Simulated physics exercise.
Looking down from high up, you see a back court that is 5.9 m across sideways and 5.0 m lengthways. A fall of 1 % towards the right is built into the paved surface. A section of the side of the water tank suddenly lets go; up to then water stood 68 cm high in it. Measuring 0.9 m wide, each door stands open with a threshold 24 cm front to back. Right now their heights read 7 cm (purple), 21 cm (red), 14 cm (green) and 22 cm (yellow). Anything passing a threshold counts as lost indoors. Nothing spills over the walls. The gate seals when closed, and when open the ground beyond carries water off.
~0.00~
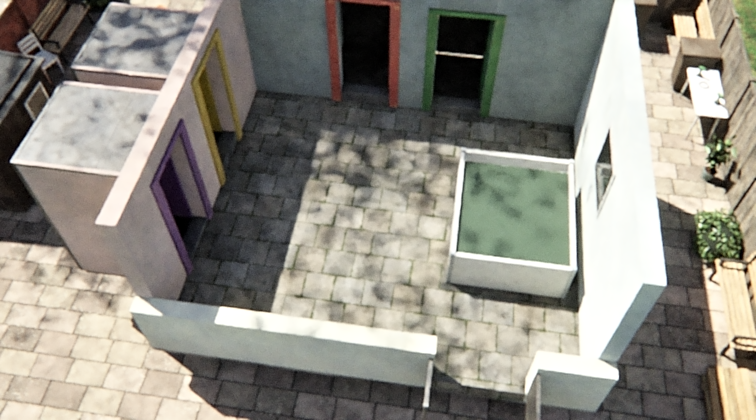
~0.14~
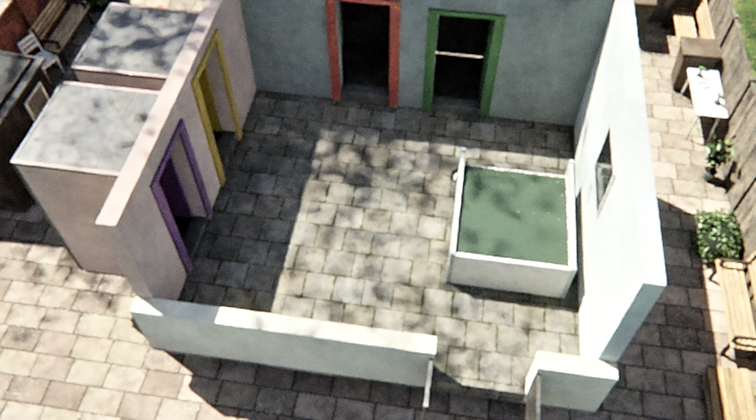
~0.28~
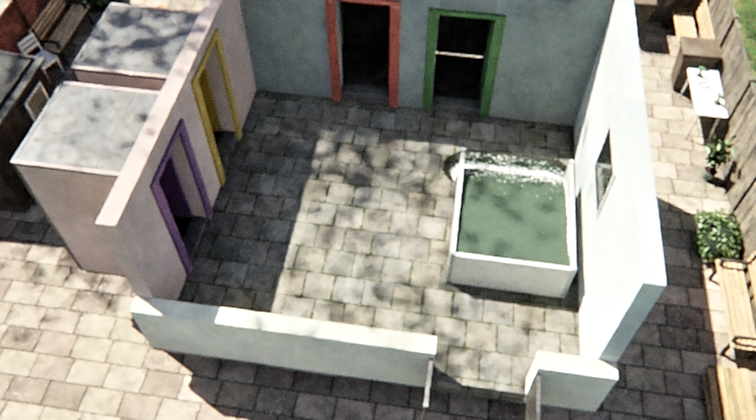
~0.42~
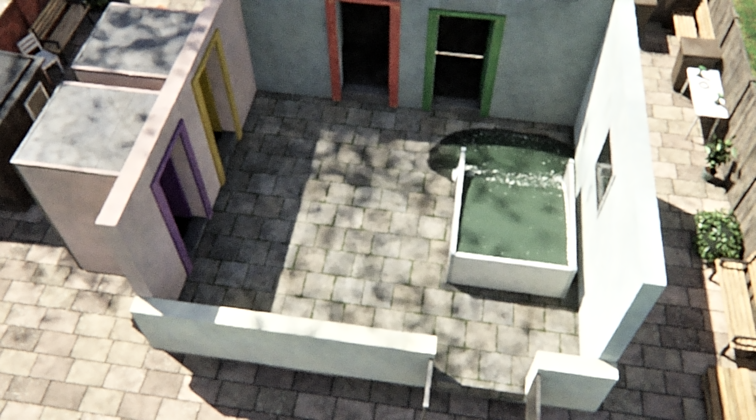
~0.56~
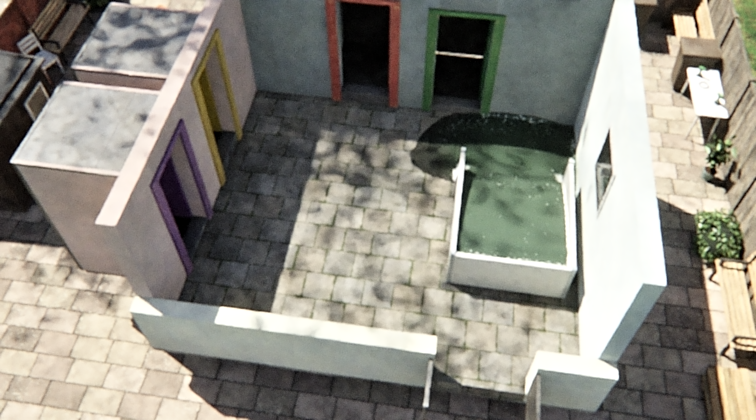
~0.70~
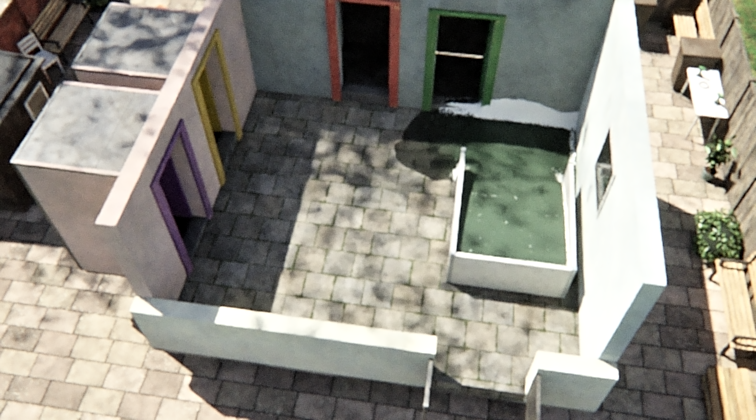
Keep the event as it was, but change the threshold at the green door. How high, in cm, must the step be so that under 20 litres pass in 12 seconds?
Roughly 28 cm.
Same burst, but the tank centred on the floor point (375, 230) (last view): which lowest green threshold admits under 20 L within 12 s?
A minimum of about 28 cm.
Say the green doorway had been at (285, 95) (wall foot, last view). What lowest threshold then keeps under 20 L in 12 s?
Around 13.0 cm would do it.
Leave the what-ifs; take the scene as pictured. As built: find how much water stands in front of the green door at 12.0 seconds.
Lab note: Depth approx. 6.5 cm.
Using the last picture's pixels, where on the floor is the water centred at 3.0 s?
It lies near (463, 171) in the last picture.
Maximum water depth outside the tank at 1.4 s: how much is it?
Close to 54 centimetres.
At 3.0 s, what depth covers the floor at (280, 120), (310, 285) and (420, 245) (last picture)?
In that order: 5, 0 and 0 cm.
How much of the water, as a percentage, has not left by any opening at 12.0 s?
Around 86 in a hundred parts remain.
After 1.4 s water covers 20 % of the floor, deepest (54 cm) near (567, 130); 29 cm at the green door, 35 litres in over its 14 cm threshold.
After 3.0 s water covers 45 % of the floor, deepest (26 cm) near (568, 176); 21 cm at the green door, 139 litres in over its 14 cm threshold.
After 12.0 s water covers 95 % of the floor, deepest (14 cm) near (571, 348); 7 cm at the green door, 152 litres in over its 14 cm threshold.
At the green door as built, the water arrived by 0.7 s and peaked near 30 cm at 1.8 s.
With a threshold of 25.5 cm, 31 litres would have come in within the 12 s; with 30 cm, 11 litres. So under 20 litres takes about 28 cm.
